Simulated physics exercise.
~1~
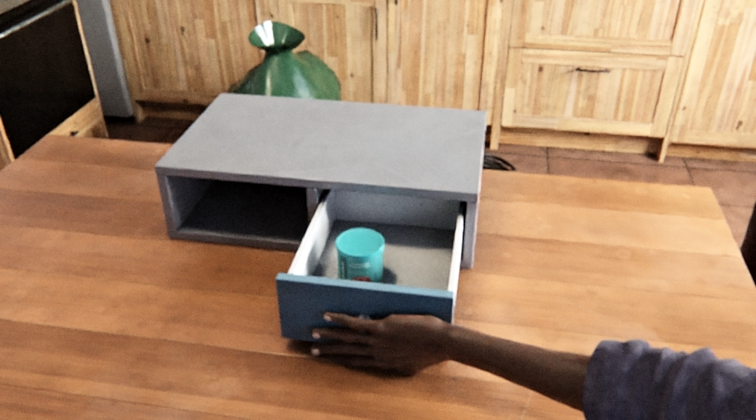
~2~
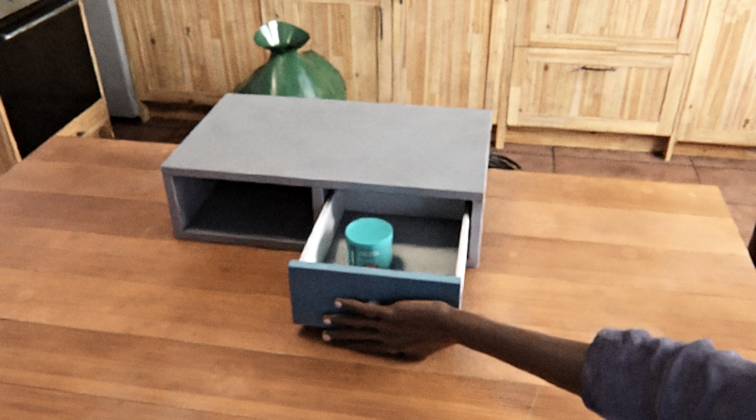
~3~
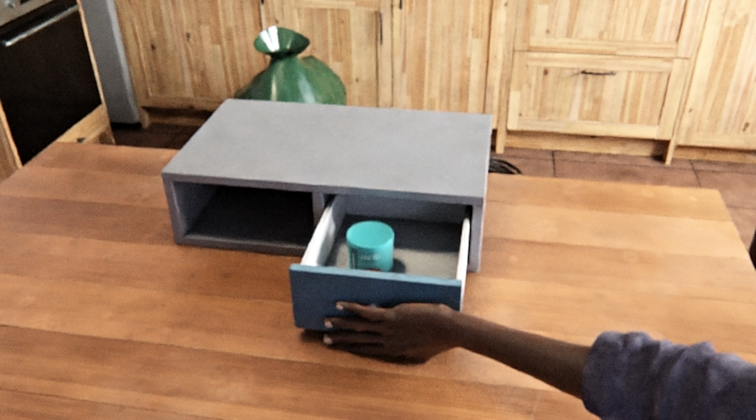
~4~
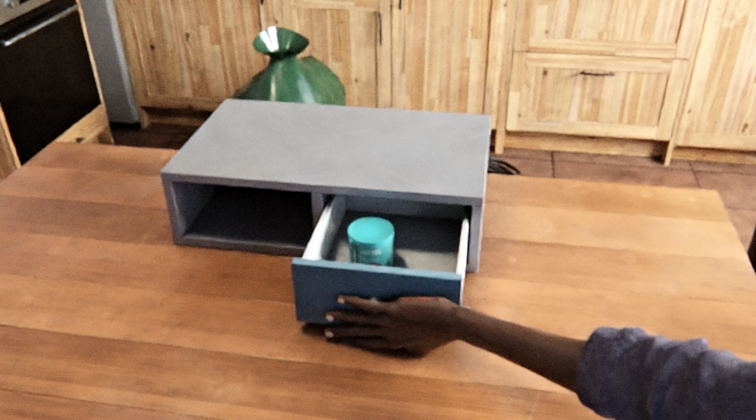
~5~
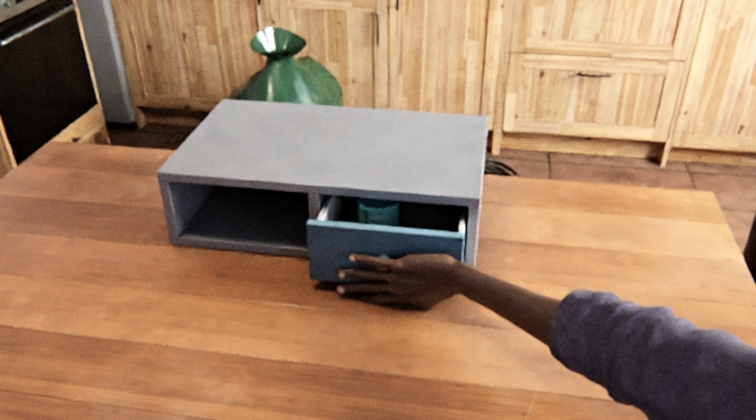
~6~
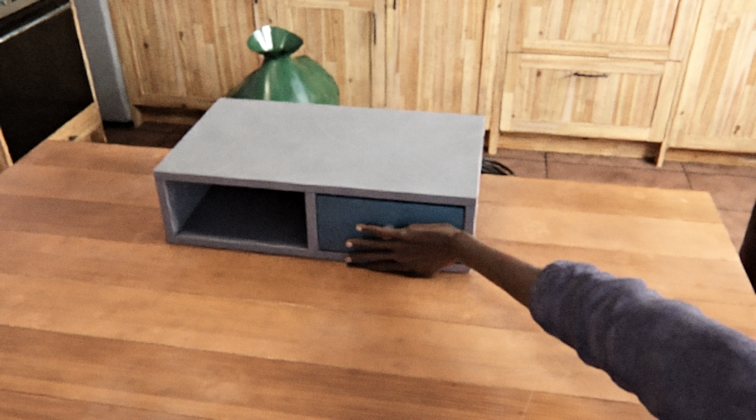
At the start, a grey chest sits on a wooden table with an open compartment on the left and a blue-fronted drawer pulled out on the right, a turquoise pot standing inside it. A hand reaching in from the right rests against the drawer front. For a while the drawer barely moves, while the view sways slightly. Then the hand pushes it inward, and the pot rides back with it until the chest's top partly hides it. The hand keeps pushing until the drawer is fully shut, its front flush and the pot out of sight.
